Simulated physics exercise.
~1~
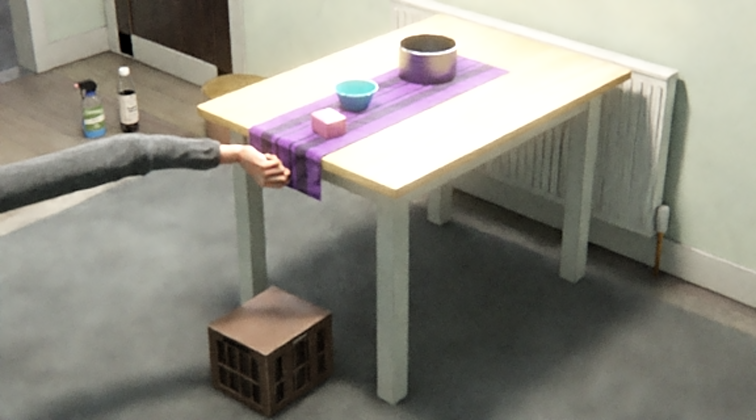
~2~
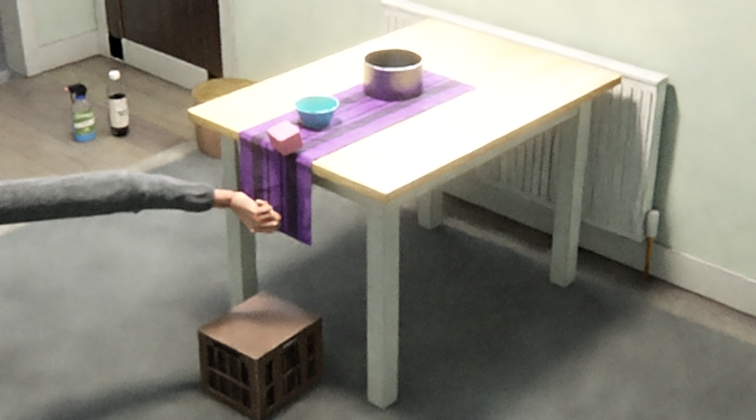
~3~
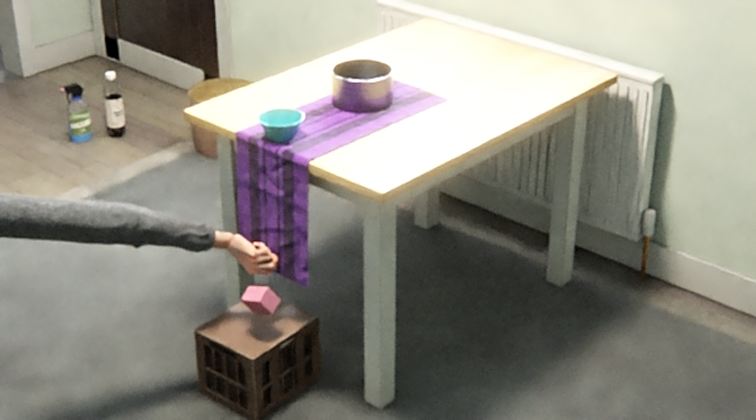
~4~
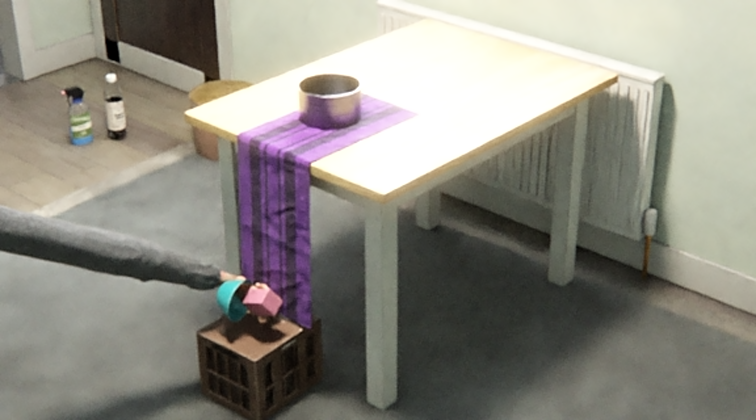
Room with table, a hand pulling a purple runner down toward a crate, pink block then turquoise bowl falling, pot staying on.
